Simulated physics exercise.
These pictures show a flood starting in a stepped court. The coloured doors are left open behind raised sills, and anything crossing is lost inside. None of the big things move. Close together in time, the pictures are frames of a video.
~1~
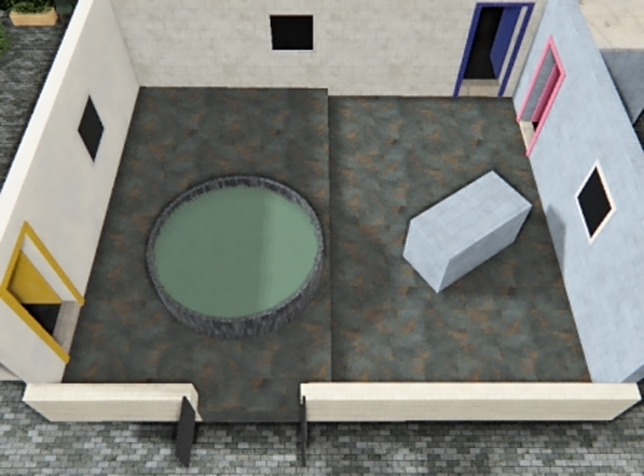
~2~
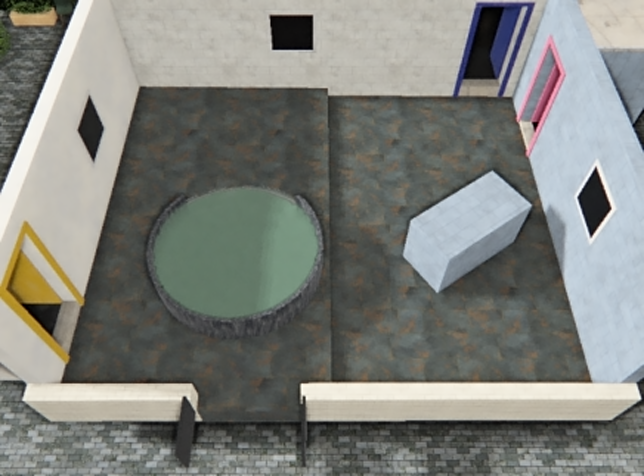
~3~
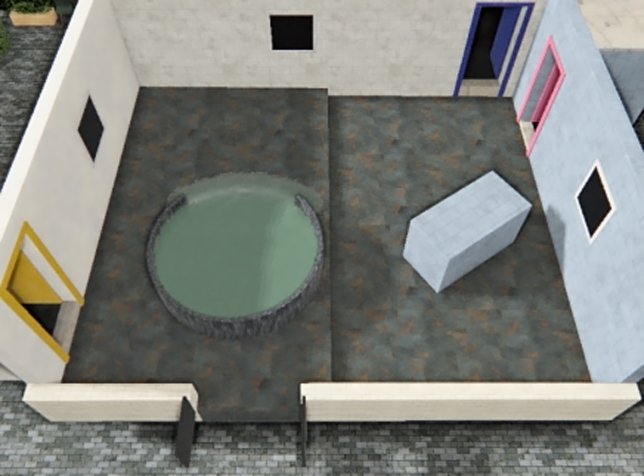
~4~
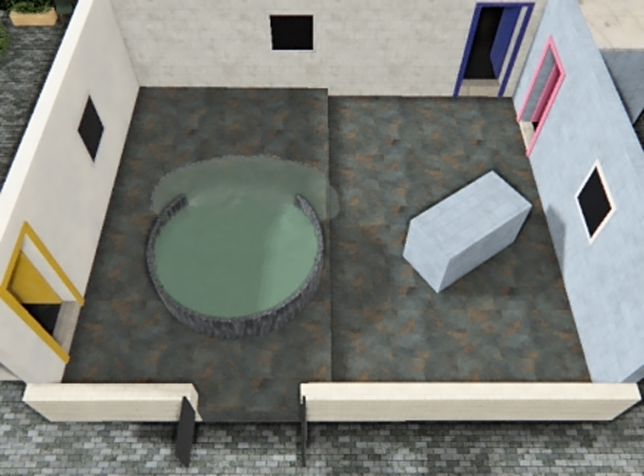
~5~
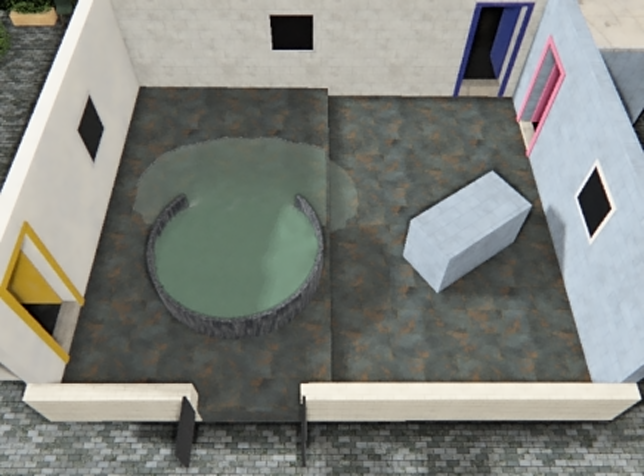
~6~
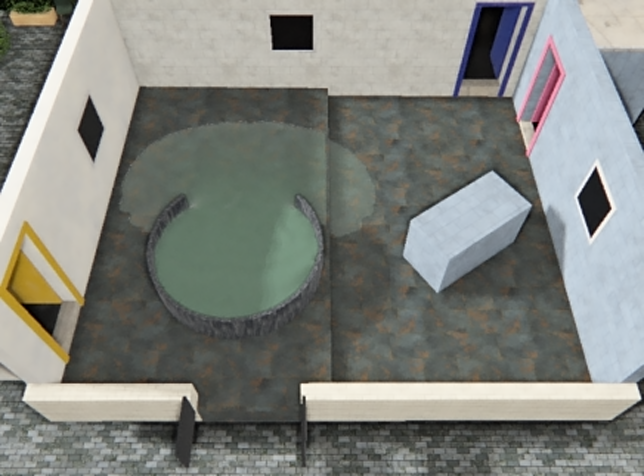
The video shows a walled court with a round green pool, a pale block and coloured doorways; a gap opens in the pool's far rim, and water pours out, spreading across the dark floor behind it and to both sides.
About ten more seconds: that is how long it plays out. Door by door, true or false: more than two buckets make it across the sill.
Blue door: False; pink door: True; yellow door: False.
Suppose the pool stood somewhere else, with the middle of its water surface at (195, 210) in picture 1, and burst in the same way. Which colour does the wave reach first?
That would be the blue-painted one, I think.
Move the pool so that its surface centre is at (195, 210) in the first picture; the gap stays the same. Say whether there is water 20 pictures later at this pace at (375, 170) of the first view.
Answer: Spared.
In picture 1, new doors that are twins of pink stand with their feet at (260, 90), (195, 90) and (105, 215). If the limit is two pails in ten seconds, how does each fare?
Taken in sequence, they go: Exceeded, exceeded, not exceeded.
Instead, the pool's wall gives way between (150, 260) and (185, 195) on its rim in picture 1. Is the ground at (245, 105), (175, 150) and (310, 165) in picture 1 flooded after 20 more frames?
One after the other: Covered, wet, dry.
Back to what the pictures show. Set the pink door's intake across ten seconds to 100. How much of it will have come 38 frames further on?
It comes to around 45 percent of the ten-second total.
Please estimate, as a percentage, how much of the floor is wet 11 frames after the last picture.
Near 35 in a hundred.
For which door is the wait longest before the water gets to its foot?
Result: The yellow one.
A moment on, water covers 35 % of the floor; the blue door not reached, the pink door not reached, the yellow door not reached.
Next, water covers 35 % of the floor; the blue door not reached, the pink door not reached, the yellow door not reached.
Then, water covers 40 % of the floor; the blue door wet at the sill, nothing in, the pink door not reached, the yellow door not reached.
Later, water covers 65 % of the floor; the blue door wet at the sill, nothing in, the pink door far over two buckets in, the yellow door wet at the sill, nothing in.
In the end, water covers 95 % of the floor; the blue door wet at the sill, nothing in, the pink door far over two buckets in, the yellow door wet at the sill, nothing in.
